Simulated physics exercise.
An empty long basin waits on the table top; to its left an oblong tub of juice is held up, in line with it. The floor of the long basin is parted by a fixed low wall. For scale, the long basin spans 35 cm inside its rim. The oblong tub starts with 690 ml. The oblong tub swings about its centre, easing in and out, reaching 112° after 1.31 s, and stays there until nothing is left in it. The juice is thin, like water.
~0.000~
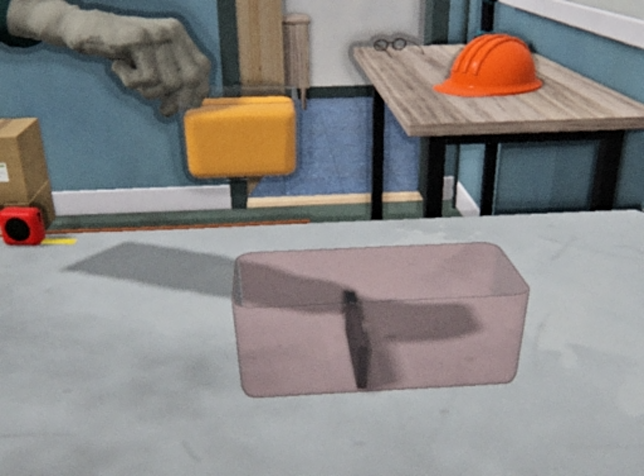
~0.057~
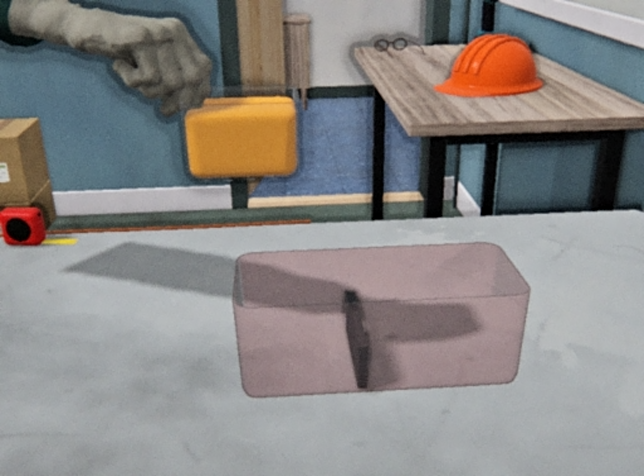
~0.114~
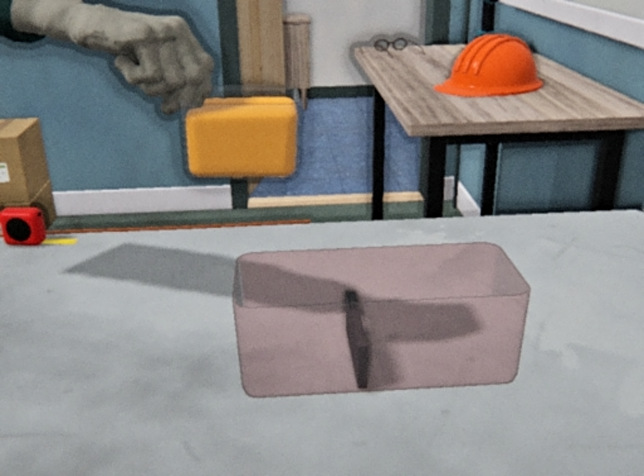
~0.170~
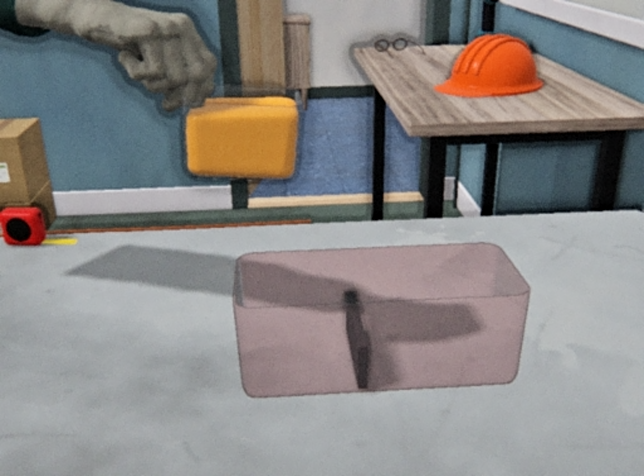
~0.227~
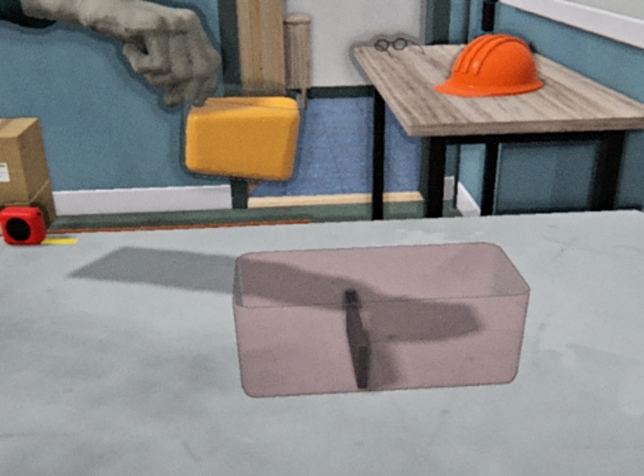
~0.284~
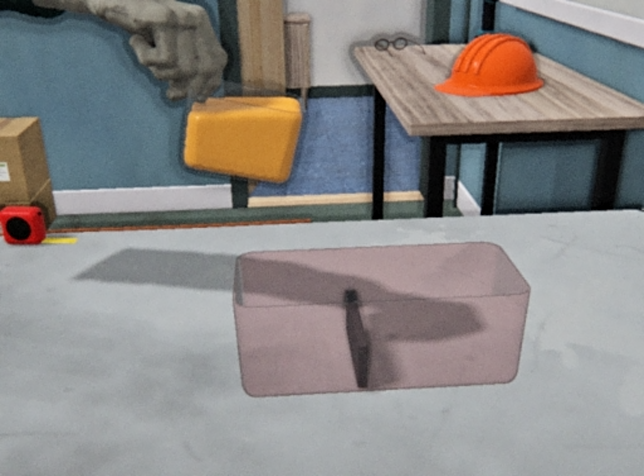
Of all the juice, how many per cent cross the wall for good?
The far part has some 71 per cent.
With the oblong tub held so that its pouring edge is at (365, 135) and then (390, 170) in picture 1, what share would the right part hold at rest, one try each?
In turn about 100 and 100 per cent.
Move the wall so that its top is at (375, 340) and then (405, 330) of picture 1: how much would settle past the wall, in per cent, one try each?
First 55, then 5 per cent.
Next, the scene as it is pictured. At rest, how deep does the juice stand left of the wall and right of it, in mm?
Some 10 mm on the left and 18 mm on the right.
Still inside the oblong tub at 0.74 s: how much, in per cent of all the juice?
Some 56 per cent.
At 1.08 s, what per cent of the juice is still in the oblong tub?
Some 10 per cent.
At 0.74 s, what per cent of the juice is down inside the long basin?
Some 12 per cent.
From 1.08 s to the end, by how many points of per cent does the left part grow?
About 20 per cent.
Then, 0.74 s in, the tilt is 68° and 56 per cent is still to pour, 2 is left of the wall and 10 right of it.
Then, 1.08 s in, the tilt is 104° and 10 per cent is still to pour, 8 is left of the wall and 70 right of it.
Then, 1.43 s in, the tilt is 112° and 0 per cent is still to pour, 27 is left of the wall and 71 right of it.
Then, 1.81 s in, the tilt is 112° and 0 per cent is still to pour, 28 is left of the wall and 71 right of it.
Finally, 28 per cent lies left of the wall, 71 right of it and 1 outside.
